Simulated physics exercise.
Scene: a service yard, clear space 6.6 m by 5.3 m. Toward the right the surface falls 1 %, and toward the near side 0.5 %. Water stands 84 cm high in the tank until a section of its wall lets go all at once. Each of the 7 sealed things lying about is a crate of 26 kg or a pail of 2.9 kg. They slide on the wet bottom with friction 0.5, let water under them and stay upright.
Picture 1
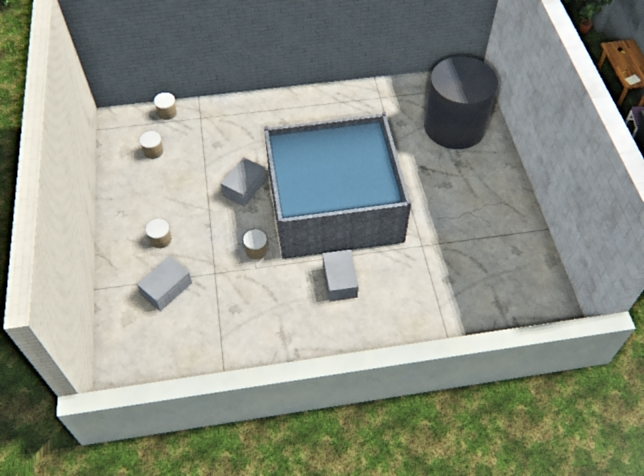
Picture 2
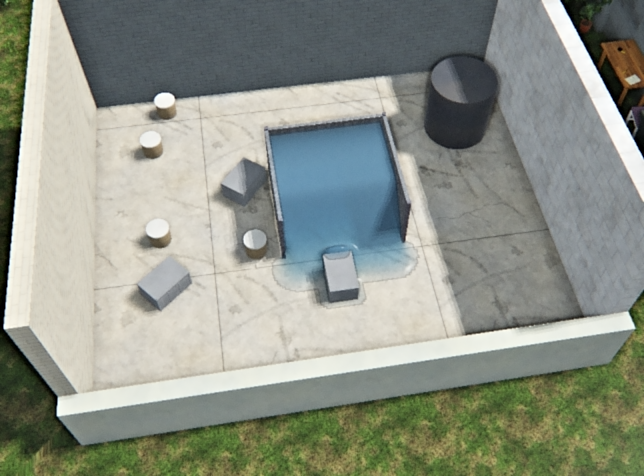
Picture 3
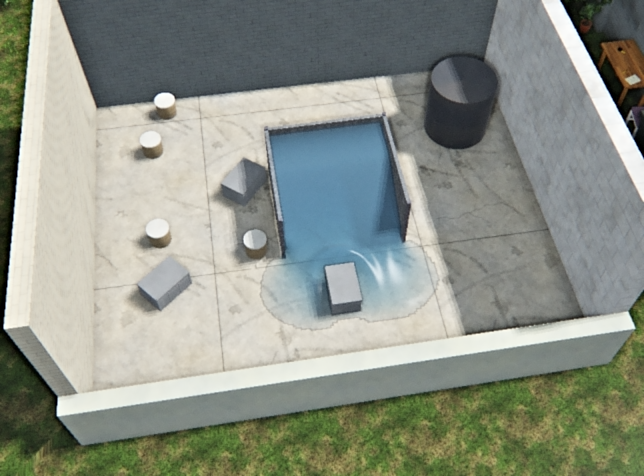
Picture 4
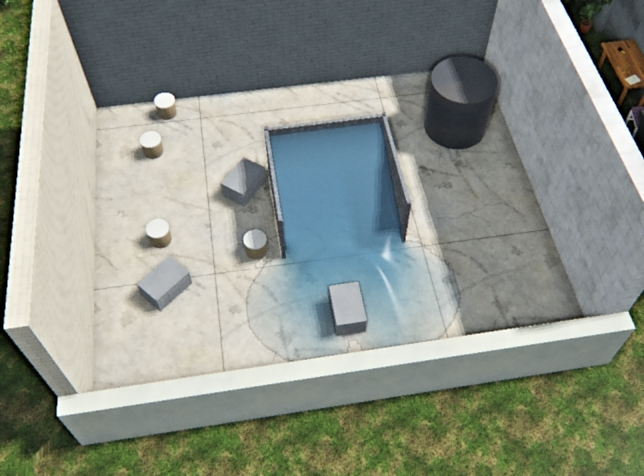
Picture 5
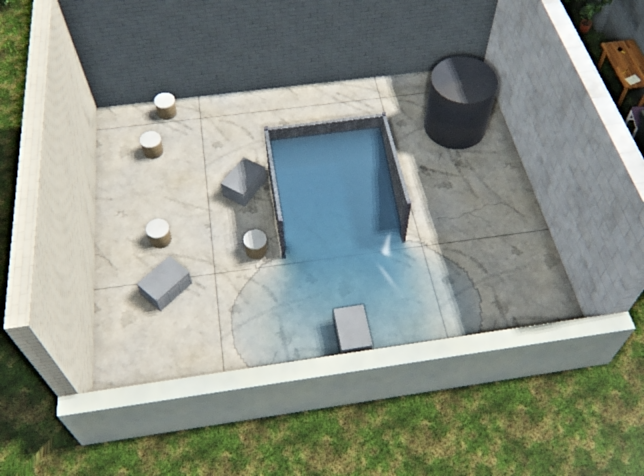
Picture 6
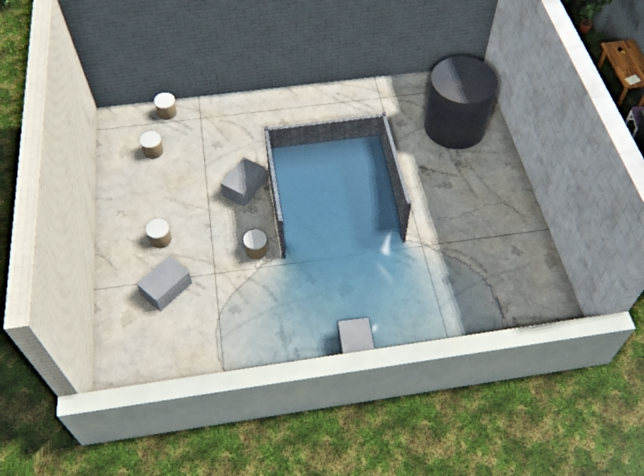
Water pouring from the open near side of a square tank, spreading across a walled yard and pushing a grey crate toward the low front wall.
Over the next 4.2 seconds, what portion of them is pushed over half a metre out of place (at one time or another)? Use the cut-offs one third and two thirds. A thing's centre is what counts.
Two thirds or more.
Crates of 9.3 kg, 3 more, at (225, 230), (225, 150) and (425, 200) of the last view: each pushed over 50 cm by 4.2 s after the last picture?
Taking them one by one: It stays within, then it stays within, then it stays within.
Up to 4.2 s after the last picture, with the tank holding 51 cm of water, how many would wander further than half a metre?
I count 2 of them in that case.
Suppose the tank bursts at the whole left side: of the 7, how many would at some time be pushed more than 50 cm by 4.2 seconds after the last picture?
That would give 7.
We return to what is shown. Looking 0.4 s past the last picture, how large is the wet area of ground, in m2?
At that time the wet patch spans about 10.5 m2.
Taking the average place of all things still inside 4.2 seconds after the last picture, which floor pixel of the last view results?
About (240, 192).
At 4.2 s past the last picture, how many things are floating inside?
Tally: 2 of them.
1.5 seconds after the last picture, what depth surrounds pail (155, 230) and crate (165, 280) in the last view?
Depth approx. 0 cm / 2 cm.
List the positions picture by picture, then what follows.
A crate at (340, 270), on the bottom; a crate at (243, 175) rests on the ground; water covers 2.6 m2; 0 of 7 have shifted, in the first picture.
A crate at (340, 271) rests on the ground; a crate at (243, 175) rests on the ground; water covers 3.7 m2; 0 of 7 have shifted, in the second picture.
A crate at (343, 283), on the bottom, 23 cm from its start; a crate at (243, 175), on the bottom; 5.2 m2 under water; 1 of 7 have shifted, in the third picture.
A crate at (348, 303) rests on the ground, 54 cm from its start; a crate at (243, 175) rests on the ground; water covers 7.0 m2; 1 of 7 have shifted, in the fourth picture.
A crate at (353, 327), on the bottom, 90 cm from its start; a crate at (243, 175), on the bottom; 8.4 m2 under water; 1 of 7 have shifted, in the fifth picture.
A crate at (357, 340), afloat, 109 cm from its start; a crate at (243, 175) rests on the ground; water covers 9.1 m2; 1 of 7 have shifted, in the sixth picture.
Then, 0.4 s after the last picture 1 of 7 are over 50 cm from their spots; 1 afloat.
Then, 1.5 s after the last picture 1 of 7 are over 50 cm from their spots; 1 afloat.
Then, 2.8 s after the last picture 2 of 7 are over 50 cm from their spots; 1 afloat.
Then, 4.2 s after the last picture 5 of 7 are over 50 cm from their spots, and 5 have been at some point; 2 afloat.
